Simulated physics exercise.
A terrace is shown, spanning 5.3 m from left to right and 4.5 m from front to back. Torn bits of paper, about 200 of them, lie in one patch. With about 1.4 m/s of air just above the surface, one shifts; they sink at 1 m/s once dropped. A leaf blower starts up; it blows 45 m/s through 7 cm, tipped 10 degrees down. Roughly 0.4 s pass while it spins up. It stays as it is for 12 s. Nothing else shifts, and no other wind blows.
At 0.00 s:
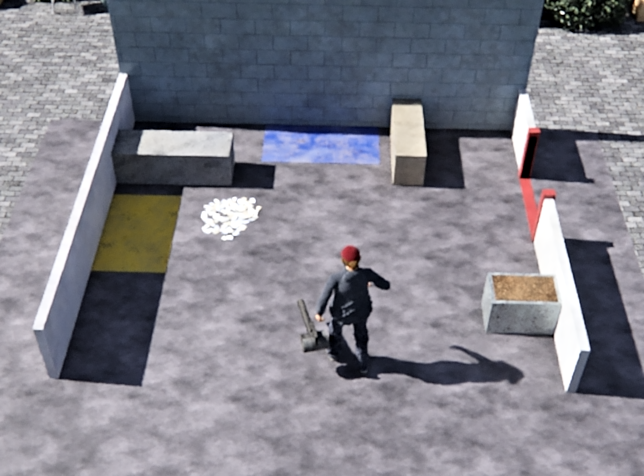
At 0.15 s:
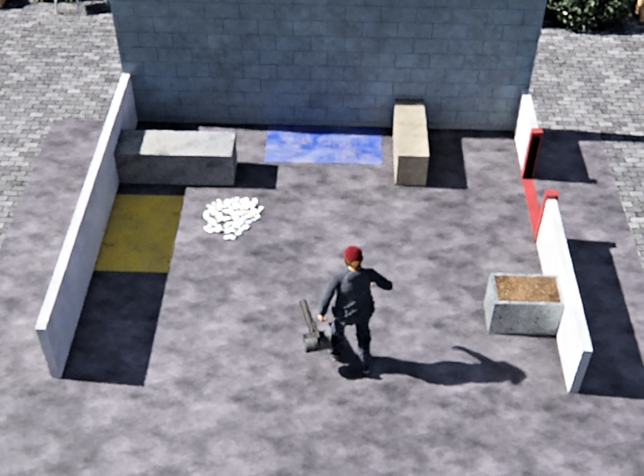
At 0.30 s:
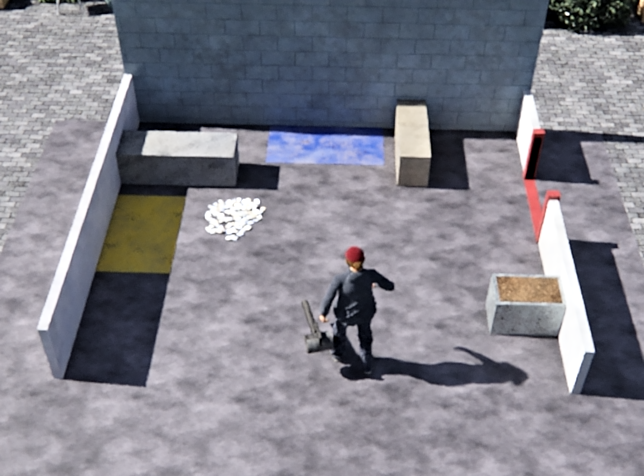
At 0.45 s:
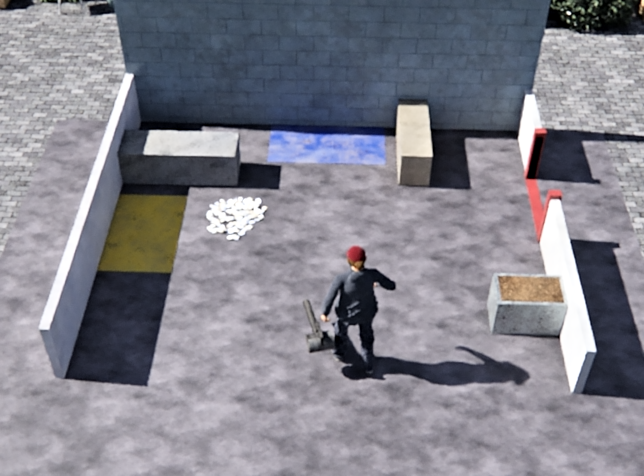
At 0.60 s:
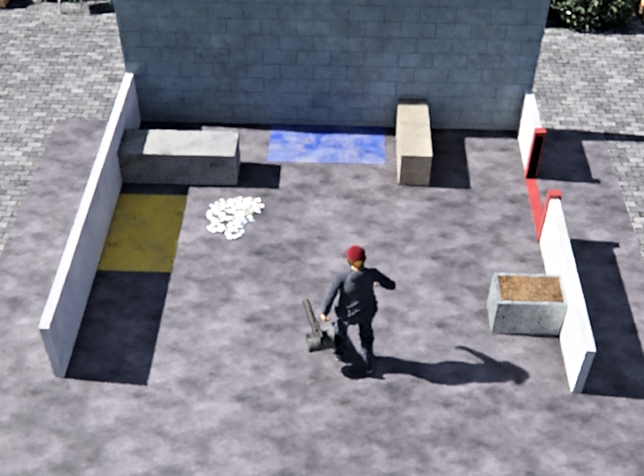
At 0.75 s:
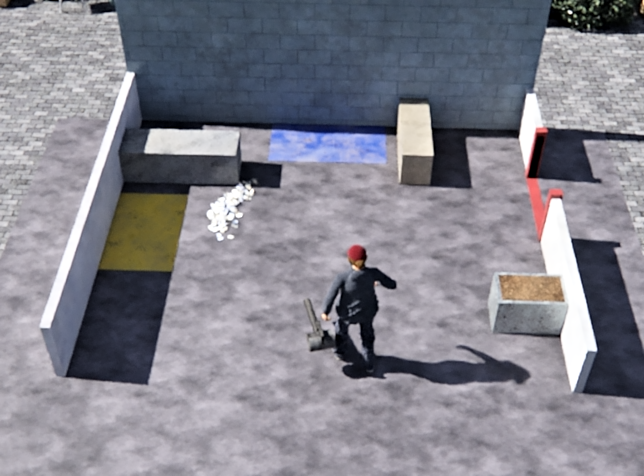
White bits of paper lie still, then shift and spread toward the stone seat behind.
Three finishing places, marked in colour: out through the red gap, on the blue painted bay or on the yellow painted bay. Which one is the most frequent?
It is the yellow one.
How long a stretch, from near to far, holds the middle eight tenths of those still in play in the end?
Roughly 0.8 m.
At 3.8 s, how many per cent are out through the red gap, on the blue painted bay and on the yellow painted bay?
Shares come out near 0 % for red, 0 % for blue and 20 % for yellow.
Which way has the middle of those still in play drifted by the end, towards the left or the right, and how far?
Direction to the left-hand side, distance about 1.6 m.
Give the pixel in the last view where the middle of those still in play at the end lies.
The middle lands close to (122, 186) in pixels.
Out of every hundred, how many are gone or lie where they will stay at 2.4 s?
Near 40 %.
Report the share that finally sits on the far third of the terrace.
I'd estimate around 60 per cent.
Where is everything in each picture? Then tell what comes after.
In the first frame, the middle of the torn bits of paper is near (230, 214), none has stirred yet and the mouth of the leaf blower is at (301, 302).
In the second frame, the middle of the torn bits of paper is near (233, 213), none has stirred yet, the yellow painted bay is centred on (141, 232), the blue painted bay is centred on (324, 144) and the red gap is centred on (529, 207).
In the third frame, the middle of the torn bits of paper is near (235, 214), none has stirred yet, the top of a stone seat is at (177, 143) and the top of a stone seat is at (413, 127).
In the fourth frame, the middle of the torn bits of paper is near (236, 213) and none has stirred yet.
In the fifth frame, the middle of the torn bits of paper is near (236, 213), the farthest in sight from the leaf blower is at (222, 201) and about 5 % have left their places.
In the sixth frame, the middle of the torn bits of paper is near (228, 209), the farthest in sight from the leaf blower is at (255, 180) and about 60 % have left their places.
After 2.4 s, 62 % are on the move or not yet settled, 16 % are on the yellow painted bay, 0 % on the blue painted bay and 0 % out through the red gap; the middle of those still in play is near (128, 181).
After 3.8 s, 51 % are on the move or not yet settled, 18 % are on the yellow painted bay, 0 % on the blue painted bay and 0 % out through the red gap; the middle of those still in play is near (128, 181).
After 6.6 s, 42 % are on the move or not yet settled, 24 % are on the yellow painted bay, 0 % on the blue painted bay and 0 % out through the red gap; the middle of those still in play is near (124, 182).
After 12.0 s, at the end, 34 % are on the yellow painted bay, 0 % on the blue painted bay and 0 % out through the red gap; the middle of those still in play is near (122, 186).
